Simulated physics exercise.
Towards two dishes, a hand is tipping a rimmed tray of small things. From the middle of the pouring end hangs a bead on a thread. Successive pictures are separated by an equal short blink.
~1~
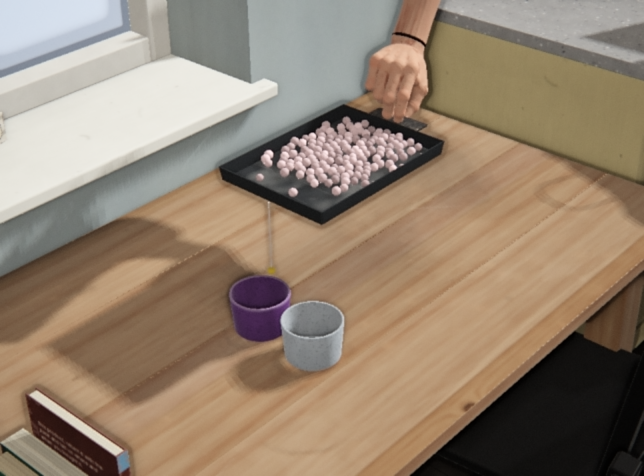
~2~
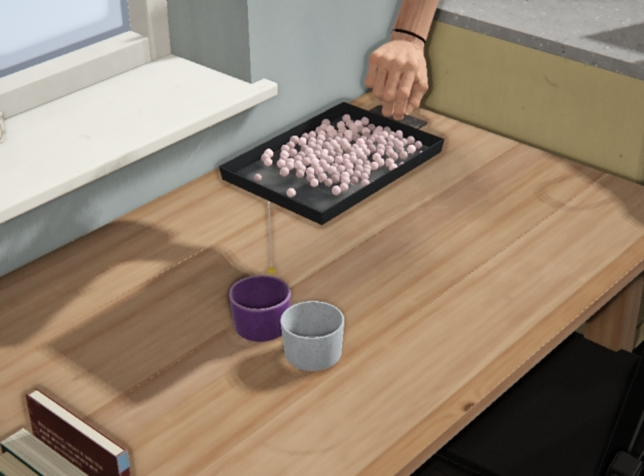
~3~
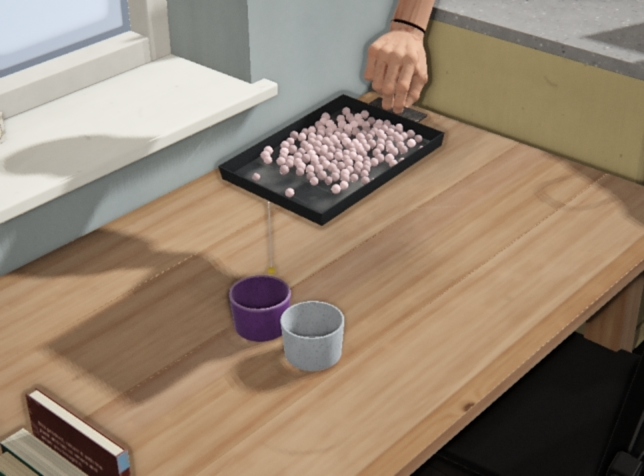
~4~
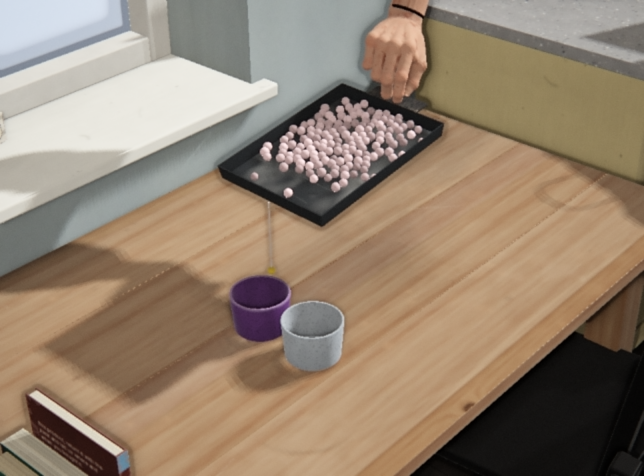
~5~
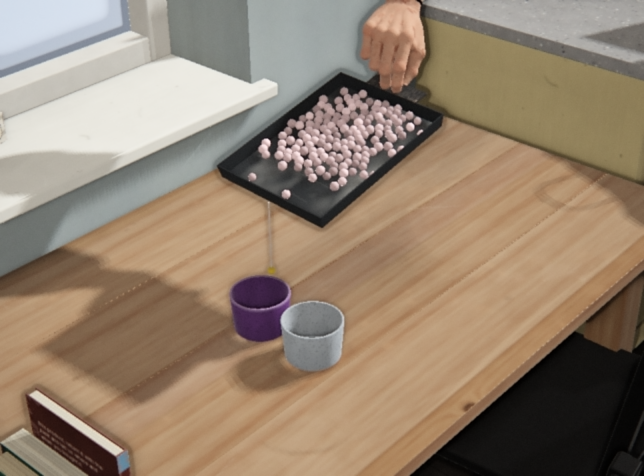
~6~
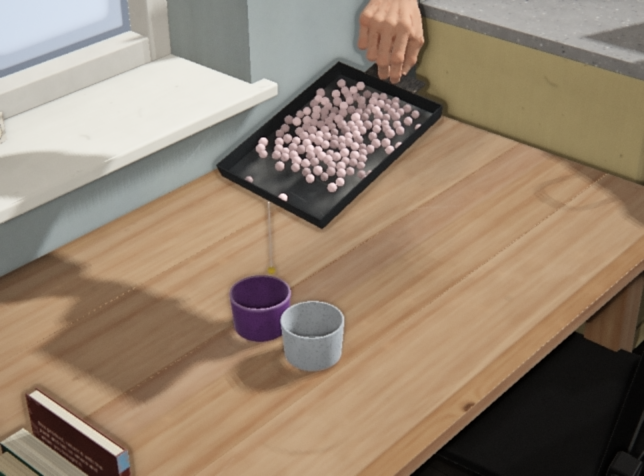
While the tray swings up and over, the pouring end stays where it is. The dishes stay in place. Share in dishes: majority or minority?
So the dishes get the majority of the load, I reckon.
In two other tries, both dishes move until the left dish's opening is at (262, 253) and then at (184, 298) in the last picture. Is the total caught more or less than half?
Result - try one, below the halfway mark; try two, below the halfway mark.
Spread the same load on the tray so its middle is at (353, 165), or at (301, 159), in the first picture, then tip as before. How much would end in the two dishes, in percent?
Roughly 50 and 60 percent, in that order.
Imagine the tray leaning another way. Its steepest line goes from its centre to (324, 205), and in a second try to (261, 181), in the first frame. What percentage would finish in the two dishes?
The share is 60 per cent in the first and 0 per cent in the second.
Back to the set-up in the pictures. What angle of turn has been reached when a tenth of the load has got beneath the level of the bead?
The angle is around 90°.
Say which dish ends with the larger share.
Winning side: Right of the pair.
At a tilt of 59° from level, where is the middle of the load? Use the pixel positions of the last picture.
The centre of the load shows up near (297, 183) in the last view.
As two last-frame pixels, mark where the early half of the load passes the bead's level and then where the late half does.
Early half: (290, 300); late half: (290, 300).
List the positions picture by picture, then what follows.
The first picture shows corners of the pouring end at (222, 166) and (322, 211), level; middle of the load at (339, 154), sugar pearls; left dish at (240, 319); right dish at (292, 348); bead on its thread at (272, 270).
The second picture shows corners of the pouring end at (222, 166) and (322, 211), level; middle of the load at (339, 152).
The third picture shows corners of the pouring end at (221, 166) and (321, 212), tipped barely, lowest at the right corner; middle of the load at (339, 148).
The fourth picture shows corners of the pouring end at (221, 165) and (321, 214), tipped a little, lowest at the right corner; middle of the load at (338, 141).
The fifth picture shows corners of the pouring end at (220, 165) and (320, 216), tipped a little, lowest at the right corner; middle of the load at (337, 136).
The sixth picture shows corners of the pouring end at (219, 165) and (320, 218), tipped clearly, lowest at the right corner; middle of the load at (334, 132), all on the move; left dish at (240, 319); right dish at (292, 348).
Soon after the last picture, tray tipped steeply; nearly all on the tray; a small part in the air.
A little later, tray tipped right over; about half on the tray; a small part in the right dish; a small part in the left dish; a small part outside both; about a quarter in the air.
Later still, tray tipped past a quarter turn; about half in the right dish; about a quarter in the left dish; about a third outside both.
By the end, tray tipped past a quarter turn; about half in the right dish; about a quarter in the left dish; about a third outside both.
